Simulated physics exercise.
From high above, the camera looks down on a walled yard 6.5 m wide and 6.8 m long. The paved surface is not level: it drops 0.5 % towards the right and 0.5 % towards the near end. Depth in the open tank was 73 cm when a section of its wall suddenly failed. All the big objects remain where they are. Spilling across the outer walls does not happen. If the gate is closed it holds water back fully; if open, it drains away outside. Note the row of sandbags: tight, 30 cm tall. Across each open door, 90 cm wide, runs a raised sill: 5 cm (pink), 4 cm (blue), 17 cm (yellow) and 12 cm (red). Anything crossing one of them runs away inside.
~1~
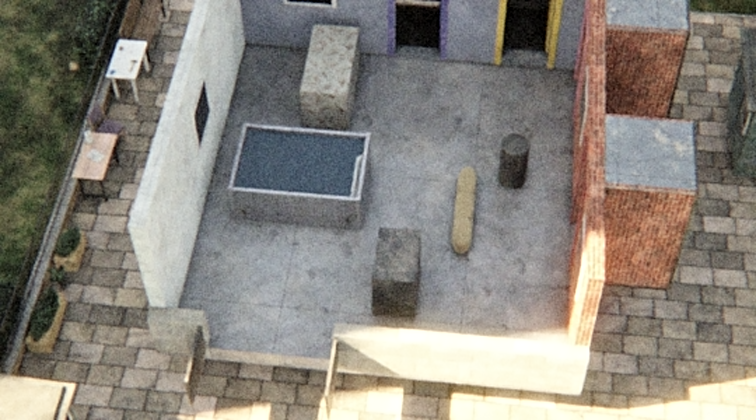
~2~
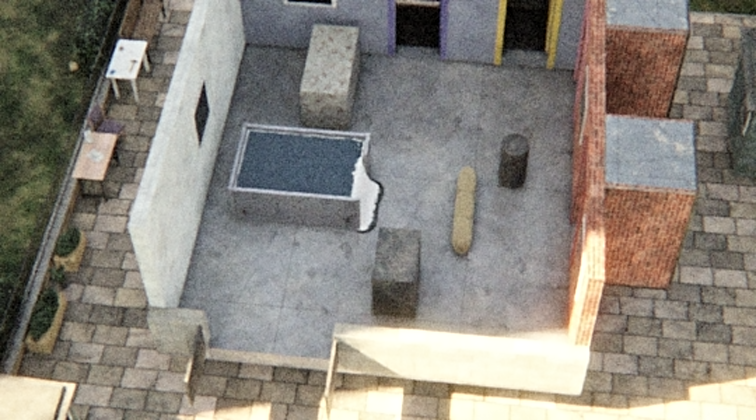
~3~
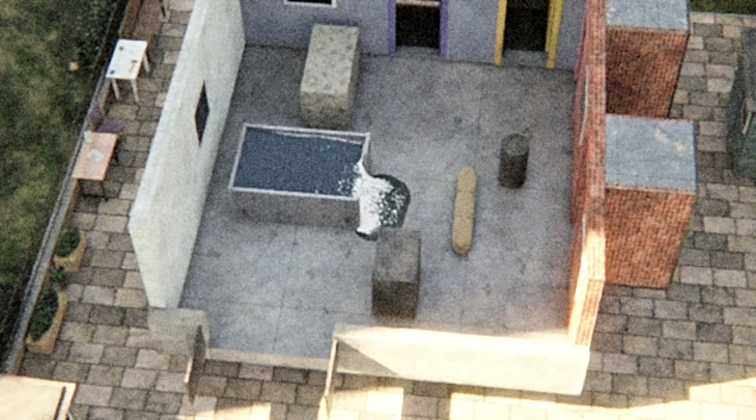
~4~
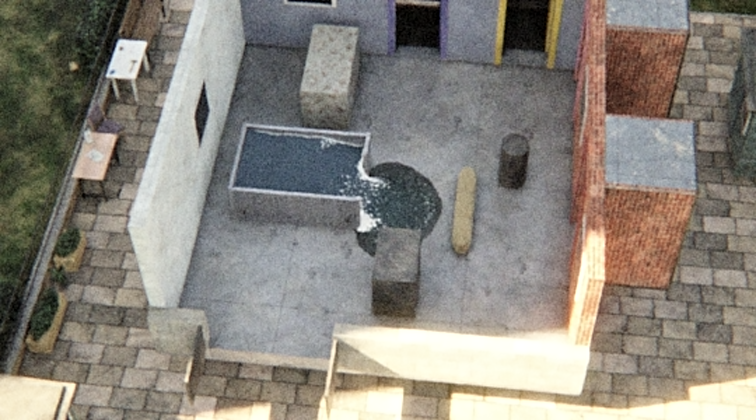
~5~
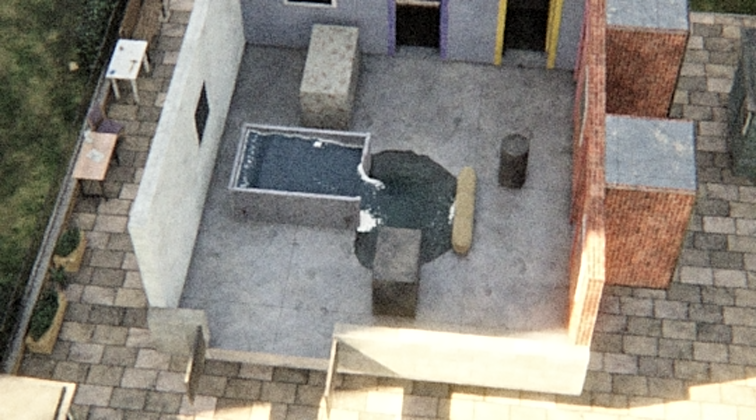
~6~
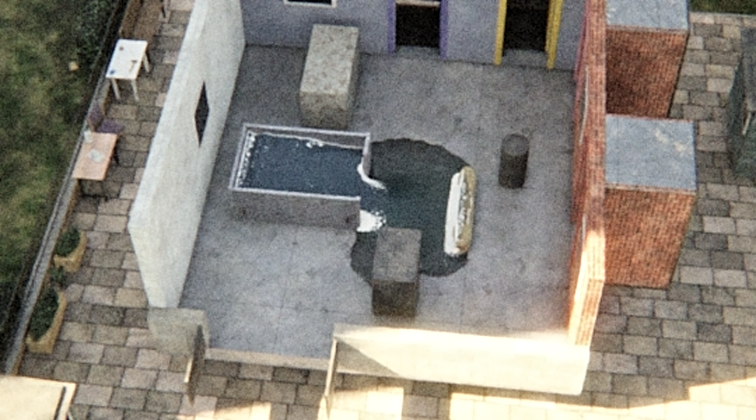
Dark water pouring from the right side of an open tank, spreading across a grey walled yard around a block and sandbags.
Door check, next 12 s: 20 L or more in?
The pink door is going to top the limit. The blue door is going to top the limit. The yellow door is going to fall short of the limit. The red door is going to fall short of the limit.
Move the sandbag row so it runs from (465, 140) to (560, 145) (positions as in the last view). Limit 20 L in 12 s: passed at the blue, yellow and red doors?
Then, at the blue door it's not exceeded, at the yellow door it's not exceeded, at the red door it's exceeded.
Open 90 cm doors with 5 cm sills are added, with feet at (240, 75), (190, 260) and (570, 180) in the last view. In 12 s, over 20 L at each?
Well, the first is on the low side, the second is on the low side, and the third is on the high side.
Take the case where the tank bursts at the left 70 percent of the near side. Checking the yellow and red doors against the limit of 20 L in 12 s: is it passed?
Door yellow stays within, door red stays within.
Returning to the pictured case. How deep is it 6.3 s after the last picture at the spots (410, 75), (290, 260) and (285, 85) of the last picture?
I'd read it as roughly 7, 2 and 0 cm, in that order.
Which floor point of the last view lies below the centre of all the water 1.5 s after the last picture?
About (386, 212).
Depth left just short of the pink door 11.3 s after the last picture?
Reading: Close to 6.5 cm.
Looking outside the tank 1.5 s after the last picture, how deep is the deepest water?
I'd say near 35 centimetres.
Then, 0.7 s after the last picture water covers 20 % of the floor and is deepest (40 cm) near (448, 217); pink door not reached, blue door not reached, yellow door not reached, red door not reached.
Then, 1.5 s after the last picture water covers 45 % of the floor and is deepest (35 cm) near (447, 233); pink door 2 cm at the sill, 0 L in, blue door not reached, yellow door not reached, red door not reached.
Then, 2.8 s after the last picture water covers 55 % of the floor and is deepest (22 cm) near (490, 353); pink door 10 cm at the sill, 7 L in, blue door 10 cm at the sill, 7 L in, yellow door 10 cm at the sill, 0 L in, red door 5 cm at the sill, 0 L in.
Then, 6.3 s after the last picture water covers 85 % of the floor and is deepest (14 cm) near (568, 370); pink door 8 cm at the sill, 47 L in, blue door 7 cm at the sill, 42 L in, yellow door 6 cm at the sill, 0 L in, red door 5 cm at the sill, 0 L in.
Then, 11.3 s after the last picture water covers 95 % of the floor and is deepest (8 cm) near (523, 366); pink door 7 cm at the sill, 67 L in, blue door 7 cm at the sill, 72 L in, yellow door 4 cm at the sill, 0 L in, red door 7 cm at the sill, 0 L in.
